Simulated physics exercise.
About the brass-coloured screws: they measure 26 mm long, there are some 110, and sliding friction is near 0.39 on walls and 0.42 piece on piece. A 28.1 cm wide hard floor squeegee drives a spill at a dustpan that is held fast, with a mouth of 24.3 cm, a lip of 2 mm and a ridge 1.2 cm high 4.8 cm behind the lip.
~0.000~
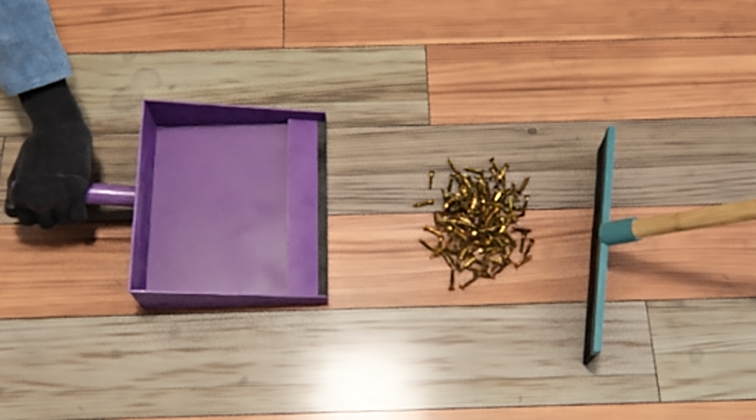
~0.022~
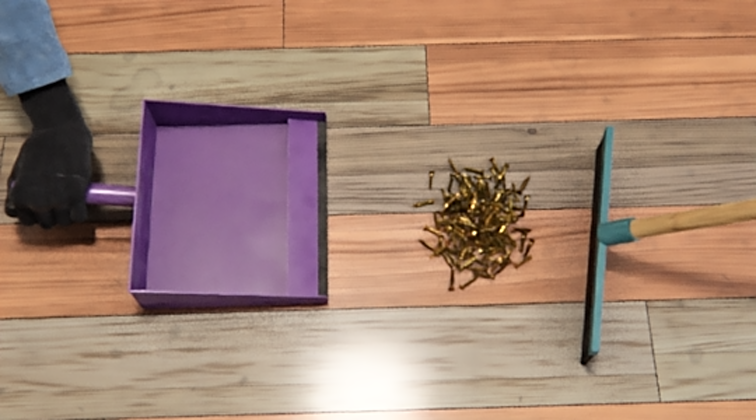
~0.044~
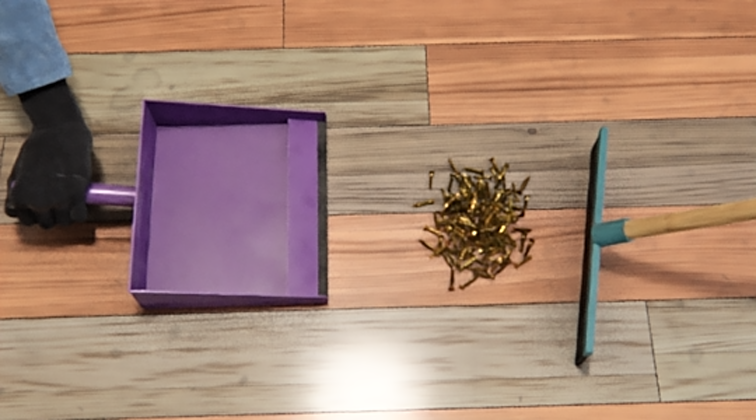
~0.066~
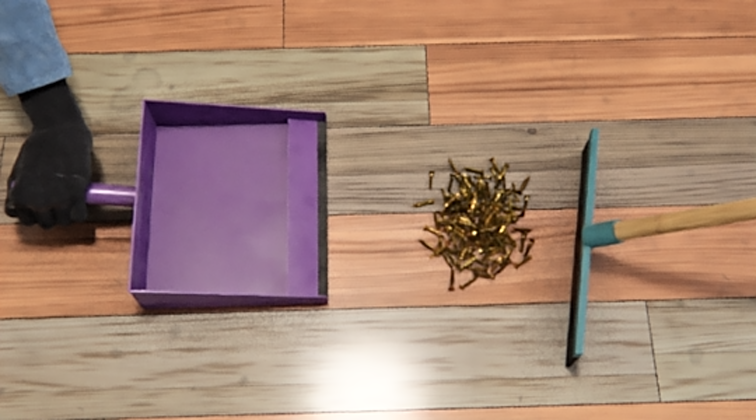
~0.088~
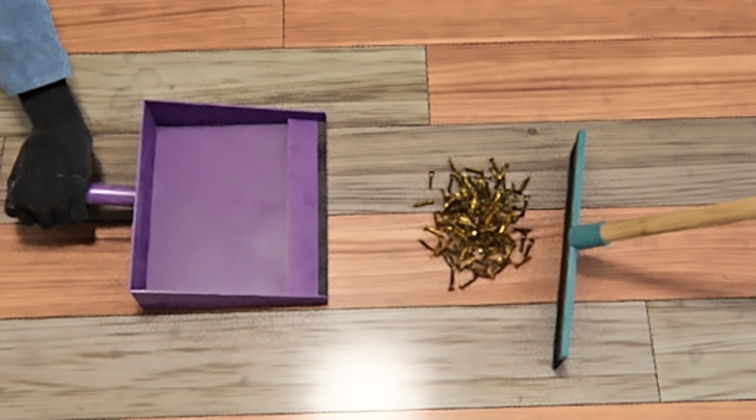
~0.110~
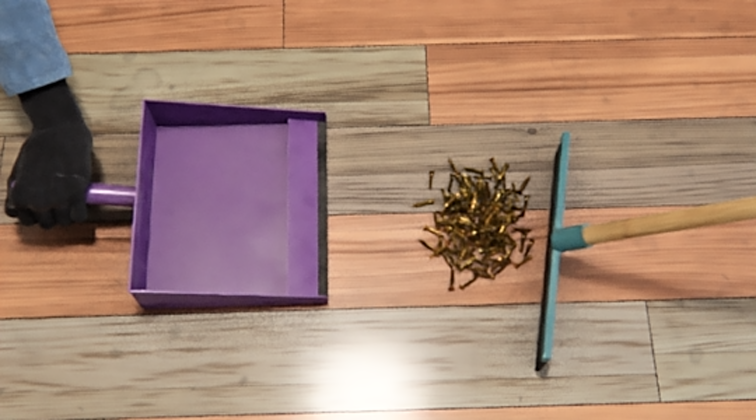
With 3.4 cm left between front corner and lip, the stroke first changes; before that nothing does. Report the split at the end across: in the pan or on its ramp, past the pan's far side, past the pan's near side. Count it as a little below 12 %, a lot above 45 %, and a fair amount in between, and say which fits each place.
Pan: A fair amount, far side: A little, near side: A little.
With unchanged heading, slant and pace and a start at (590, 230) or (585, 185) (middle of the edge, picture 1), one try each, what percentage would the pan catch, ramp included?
First try about 35 per cent, second about 40 per cent.
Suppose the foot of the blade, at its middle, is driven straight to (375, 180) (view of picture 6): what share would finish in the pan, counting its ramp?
That comes to near 35 percent.
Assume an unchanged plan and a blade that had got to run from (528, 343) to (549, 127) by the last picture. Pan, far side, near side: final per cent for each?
Split: Pan = 60, far = 5, near = 0.
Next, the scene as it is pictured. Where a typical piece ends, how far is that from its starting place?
I'd put it near 18 cm.
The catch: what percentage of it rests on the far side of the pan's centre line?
Estimate: Close to 40 %.
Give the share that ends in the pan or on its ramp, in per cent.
It comes to close to 25 percent.
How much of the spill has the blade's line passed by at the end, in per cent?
Some 5 percent, give or take.
After 0.23 s, middle of the blade 16 cm from the lip; 0 % over the lip, far side 0 %, near side 0 %.
Then, at 0.31 s, middle of the blade 8 cm from the lip; 0 % over the lip, far side 0 %, near side 0 %.
After 0.53 s, middle of the blade 6 cm from the lip; 25 % over the lip, far side 0 %, near side 5 %.
By 1.2 s all is still; pan 25 %, far side 0 %, near side 5 %, in front of the lip or behind the blade 70 %.
